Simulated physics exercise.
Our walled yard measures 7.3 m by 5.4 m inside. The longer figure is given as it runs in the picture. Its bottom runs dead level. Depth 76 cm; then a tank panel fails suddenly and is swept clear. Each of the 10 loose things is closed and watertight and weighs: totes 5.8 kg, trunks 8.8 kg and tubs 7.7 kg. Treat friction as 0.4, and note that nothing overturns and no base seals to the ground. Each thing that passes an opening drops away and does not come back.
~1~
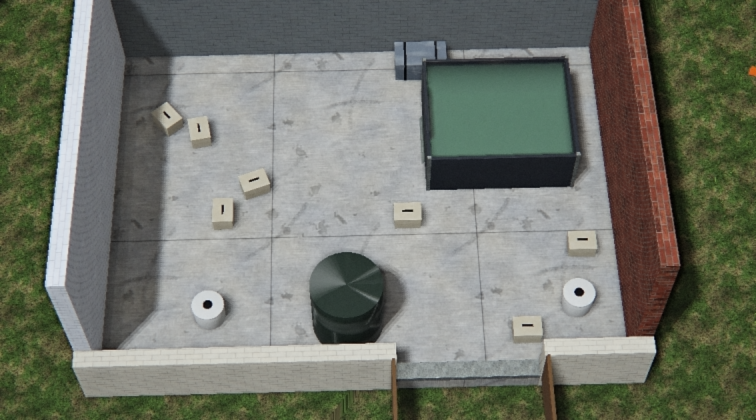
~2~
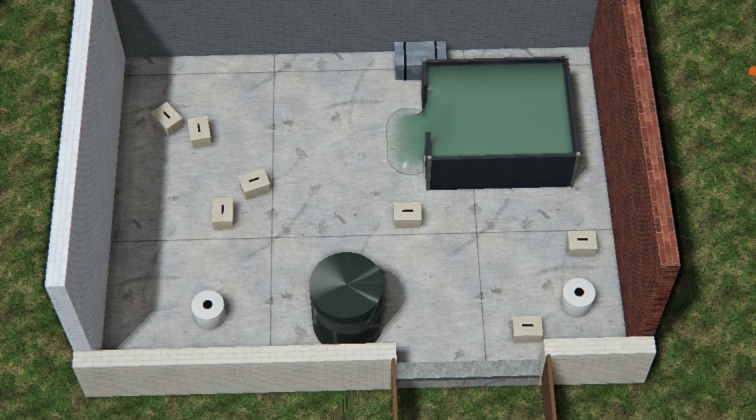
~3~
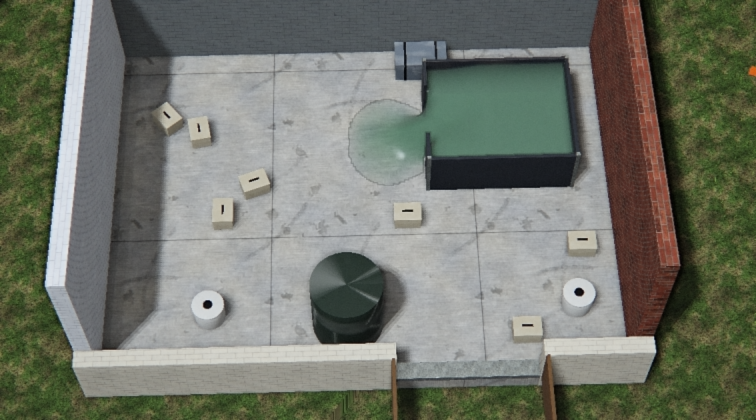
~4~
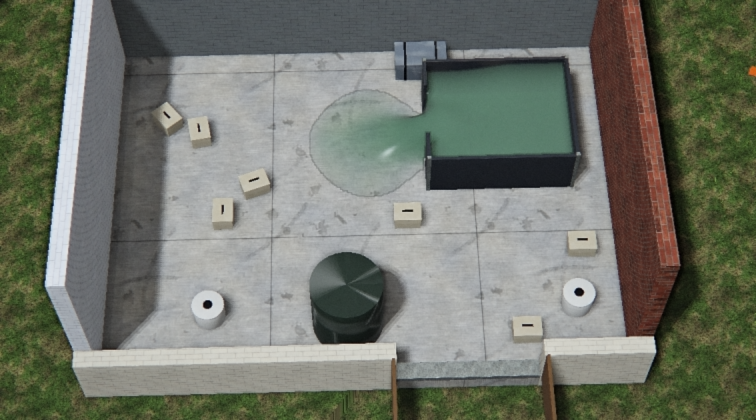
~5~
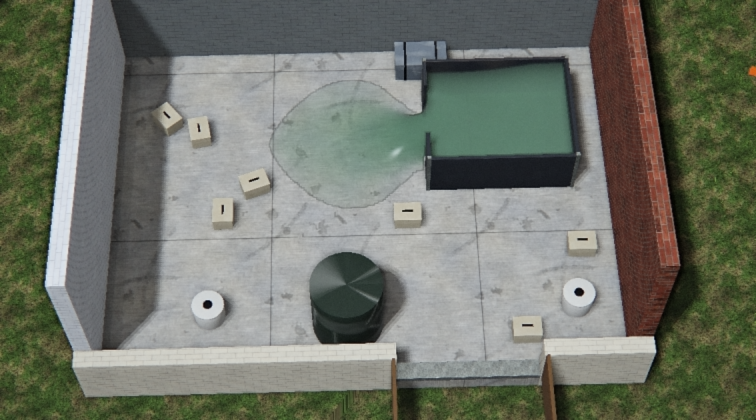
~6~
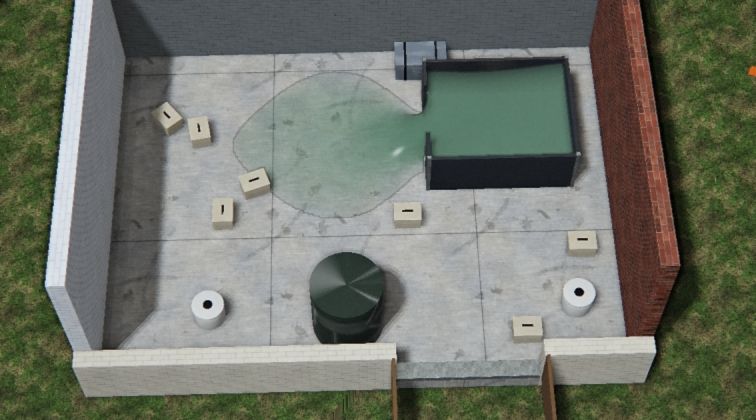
In a walled yard scattered with small boxes, green water poured from a gap in the left side of a big dark tank and spread leftward across the floor, while the boxes stayed put.
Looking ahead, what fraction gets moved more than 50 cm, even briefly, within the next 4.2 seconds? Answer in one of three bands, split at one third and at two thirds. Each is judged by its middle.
One to two thirds.
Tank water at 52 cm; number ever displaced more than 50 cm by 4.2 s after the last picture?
4.
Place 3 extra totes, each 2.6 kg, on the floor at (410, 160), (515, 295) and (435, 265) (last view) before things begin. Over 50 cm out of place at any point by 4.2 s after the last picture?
Outcome: Breaks the threshold first, stays within next, stays within last.
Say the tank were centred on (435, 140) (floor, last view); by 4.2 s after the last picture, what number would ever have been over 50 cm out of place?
5.
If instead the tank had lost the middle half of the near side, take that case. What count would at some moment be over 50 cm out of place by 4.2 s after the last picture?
Result: 3.
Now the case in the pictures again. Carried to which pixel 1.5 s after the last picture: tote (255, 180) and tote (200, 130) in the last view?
Near (122, 207) and (135, 143).
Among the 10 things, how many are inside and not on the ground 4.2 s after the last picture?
Count: 5.
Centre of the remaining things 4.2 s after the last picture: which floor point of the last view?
I'd put it close to (347, 267) in the last view.
Then, 0.4 s after the last picture 0 of 10 are over 50 cm from their spots; 0 afloat.
Then, 1.5 s after the last picture 4 of 10 are over 50 cm from their spots; 4 afloat.
Then, 2.8 s after the last picture 4 of 10 are over 50 cm from their spots; 5 afloat.
Then, 4.2 s after the last picture 4 of 10 are over 50 cm from their spots, and 5 have been at some point; 5 afloat.
